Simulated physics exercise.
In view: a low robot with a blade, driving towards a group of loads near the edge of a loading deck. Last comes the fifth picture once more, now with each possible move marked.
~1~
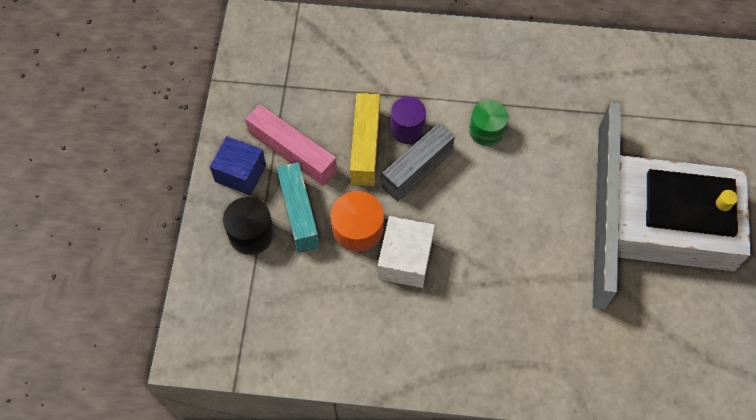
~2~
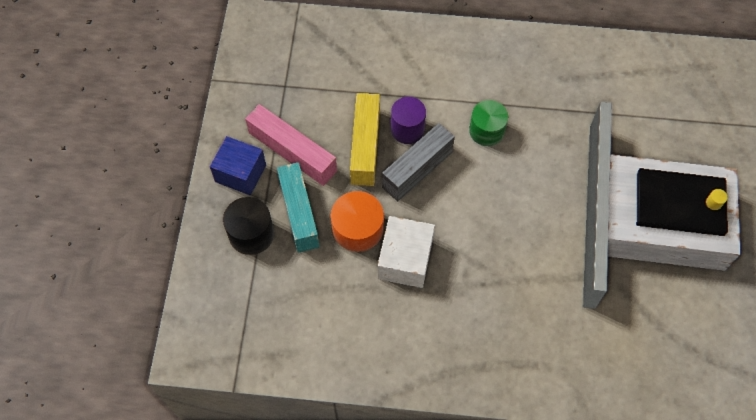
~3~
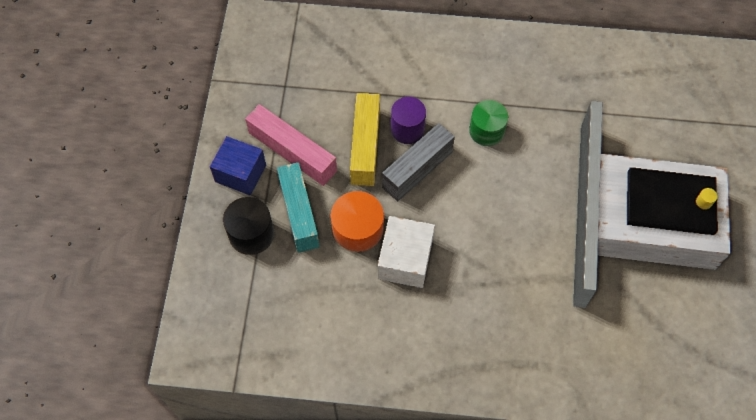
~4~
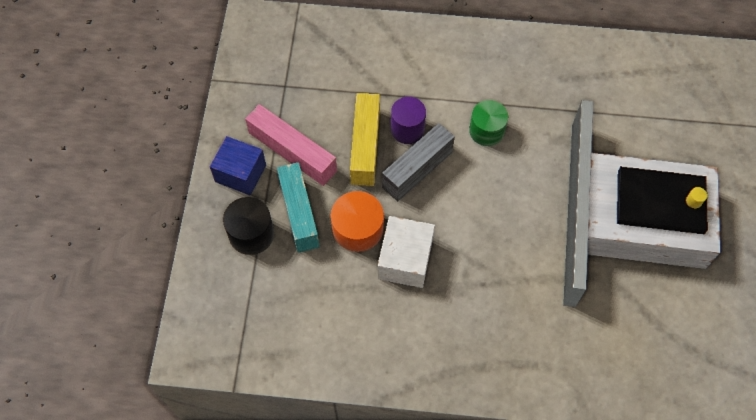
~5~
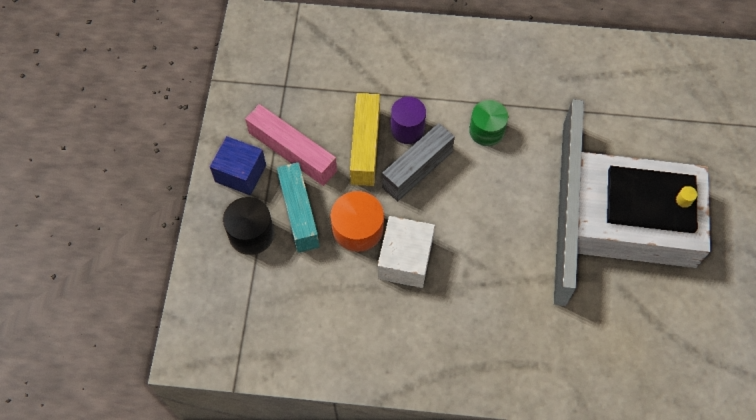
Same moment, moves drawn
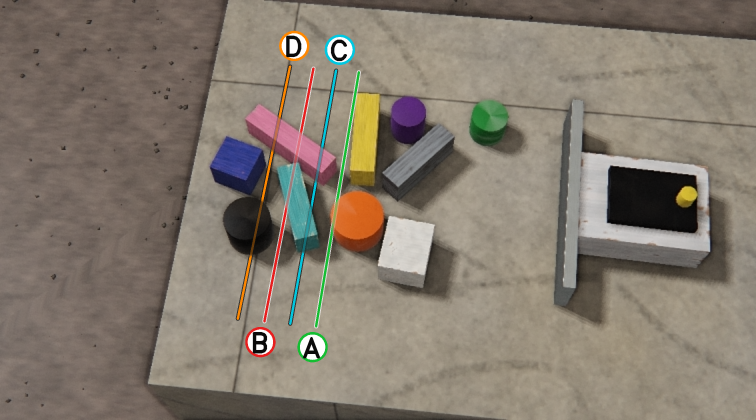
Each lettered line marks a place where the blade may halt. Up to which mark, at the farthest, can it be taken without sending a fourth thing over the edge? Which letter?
No farther than D.
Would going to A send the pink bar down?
No.
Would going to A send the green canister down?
No.
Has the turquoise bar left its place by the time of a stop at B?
By then, yes.
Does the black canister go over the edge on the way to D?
By then, yes.
On the copy, A at (339, 191); B at (290, 187); C at (315, 189); D at (266, 185).
On D. First, robot (533, 188); green canister (444, 117); blue crate (239, 166).
Then, robot (421, 178); blue crate (231, 164); black canister (232, 229).
Finally, robot (335, 170); black canister over the edge; blue crate over the edge; two fallen.
By contrast, A is within the limit but short; B is within the limit but short; C is within the limit but short.
